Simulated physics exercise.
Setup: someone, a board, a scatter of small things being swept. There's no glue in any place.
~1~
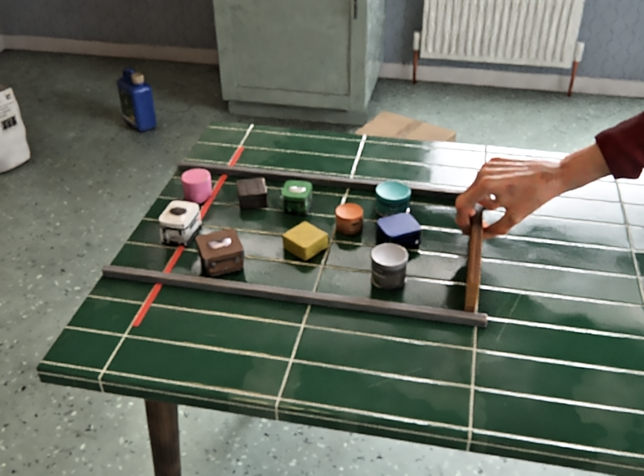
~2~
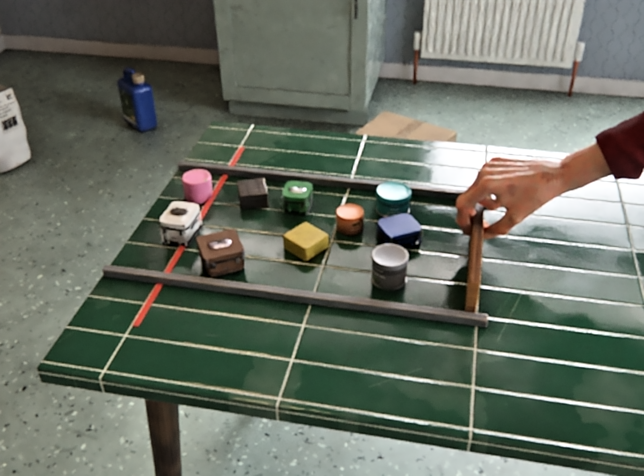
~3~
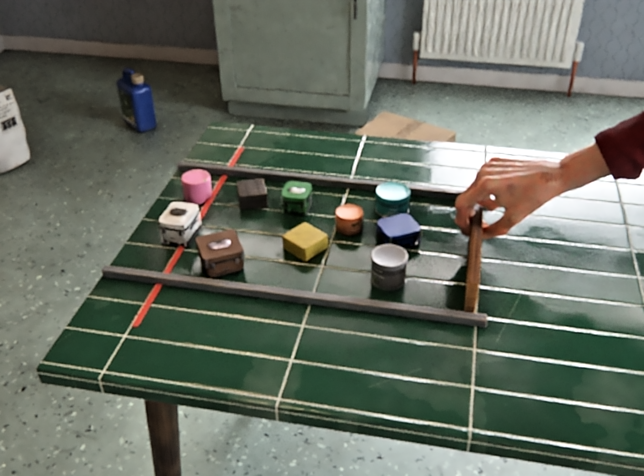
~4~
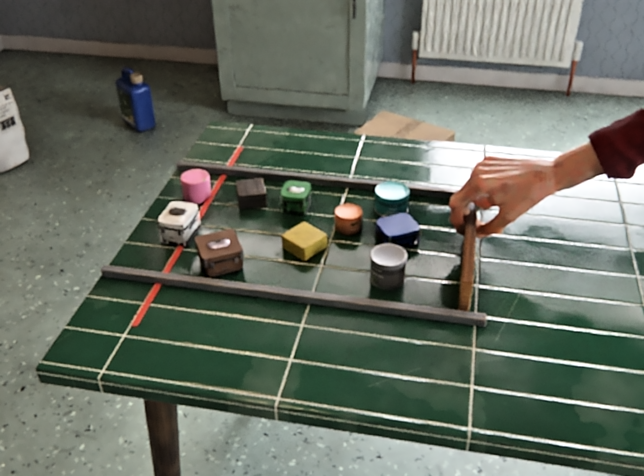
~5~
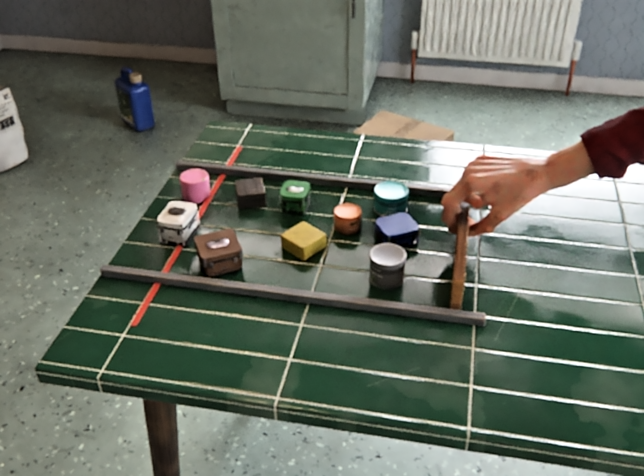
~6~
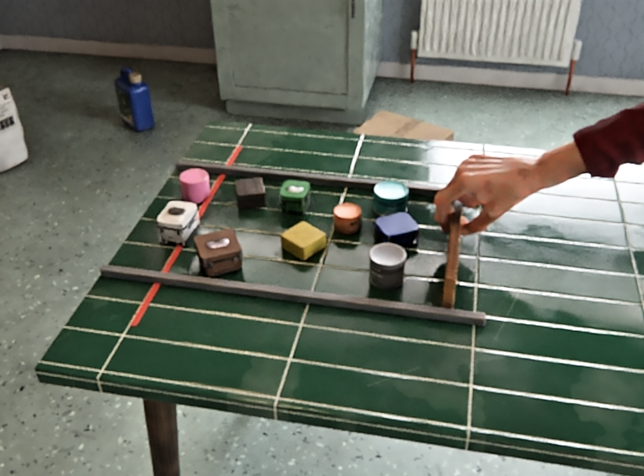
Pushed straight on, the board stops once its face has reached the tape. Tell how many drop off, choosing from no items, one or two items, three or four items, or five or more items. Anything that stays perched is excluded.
A couple at most slip off, not zero.
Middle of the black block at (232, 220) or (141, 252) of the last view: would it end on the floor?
In turn it holds its place, then goes down.
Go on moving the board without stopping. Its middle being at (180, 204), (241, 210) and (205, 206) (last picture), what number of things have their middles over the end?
Middles past end - pos 1: 6, pos 2: 1, pos 3: 2.
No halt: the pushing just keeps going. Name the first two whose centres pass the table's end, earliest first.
First the pink lid, next the black block.
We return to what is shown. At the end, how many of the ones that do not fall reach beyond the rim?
Answer: 4.
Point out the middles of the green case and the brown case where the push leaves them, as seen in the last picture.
The green case comes to rest at (167, 182), and the brown case comes to rest at (121, 248).
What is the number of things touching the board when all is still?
It's 4.
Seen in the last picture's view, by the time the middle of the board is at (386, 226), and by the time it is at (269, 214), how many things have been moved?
Respectively 4 and 9.
A little later, none off yet; pink lid at rest near (195, 186); white case at rest near (178, 223); black block at rest near (250, 193).
Next, none off yet; pink lid at rest near (195, 186); white case at rest near (178, 223); black block shifted a little near (235, 192).
Later still, none off yet; pink lid tilted a little near (143, 187); white case moving near (169, 222); black block shifted well along near (173, 189).
When it is over, the number that fall off is one or two; down, black block and pink lid.
